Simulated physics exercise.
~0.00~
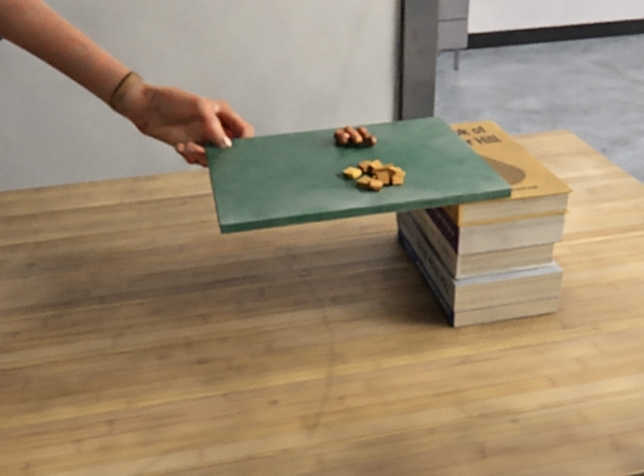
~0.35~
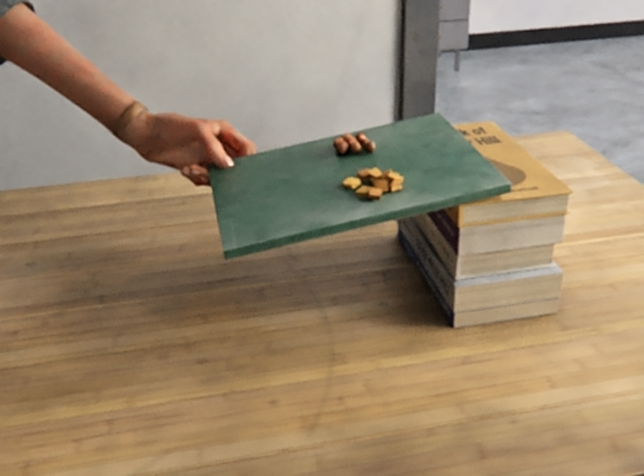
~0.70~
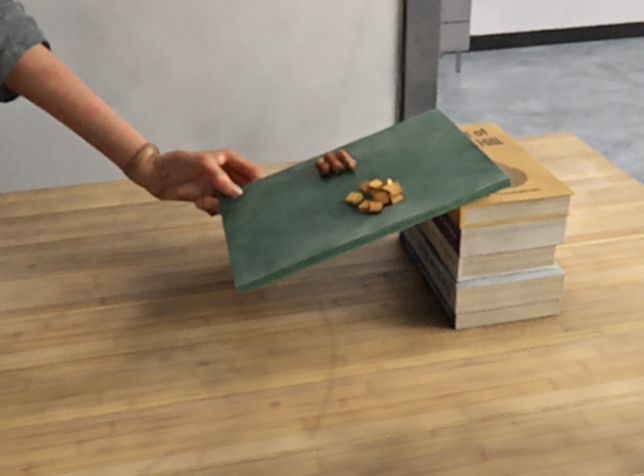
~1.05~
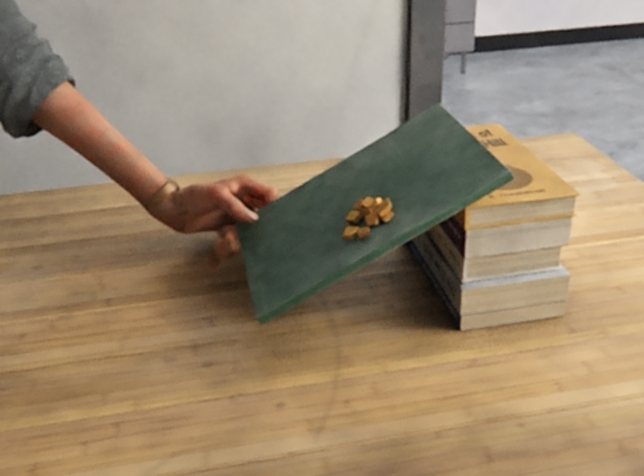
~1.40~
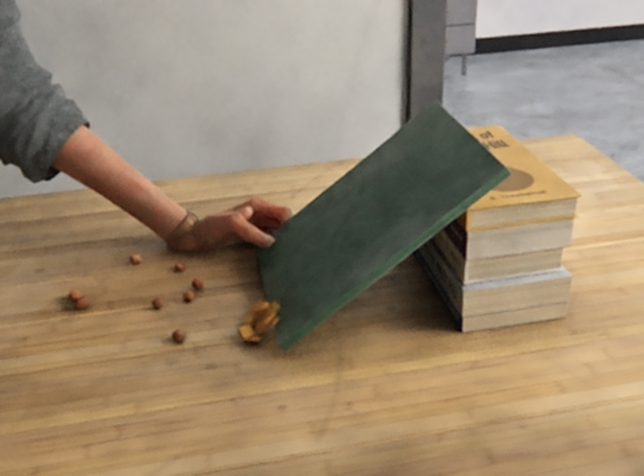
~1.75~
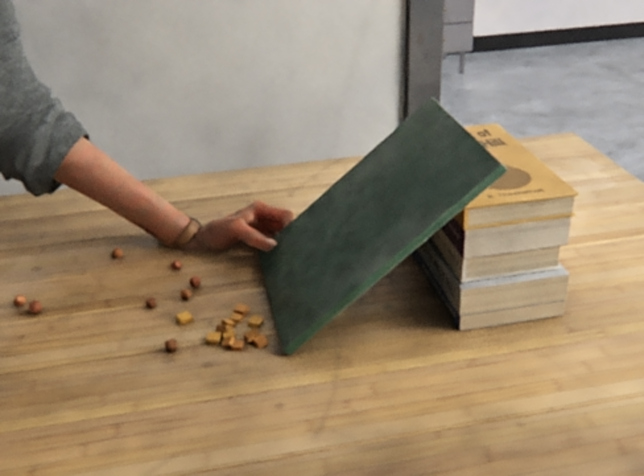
A green board rests with its right end on a pile of books on a wooden table, seen from slightly above in a gently swaying view. A hand reaching in from the left holds the other end, with reddish-brown pieces towards the back and golden-brown ones nearer the front. The hand lowers its end and the board steepens. The reddish-brown pieces slide off first and scatter across the table, then the golden-brown ones slide down to the lower edge. Finally, the golden-brown pieces lie mostly near the board's foot, while the reddish-brown ones spread farther left.
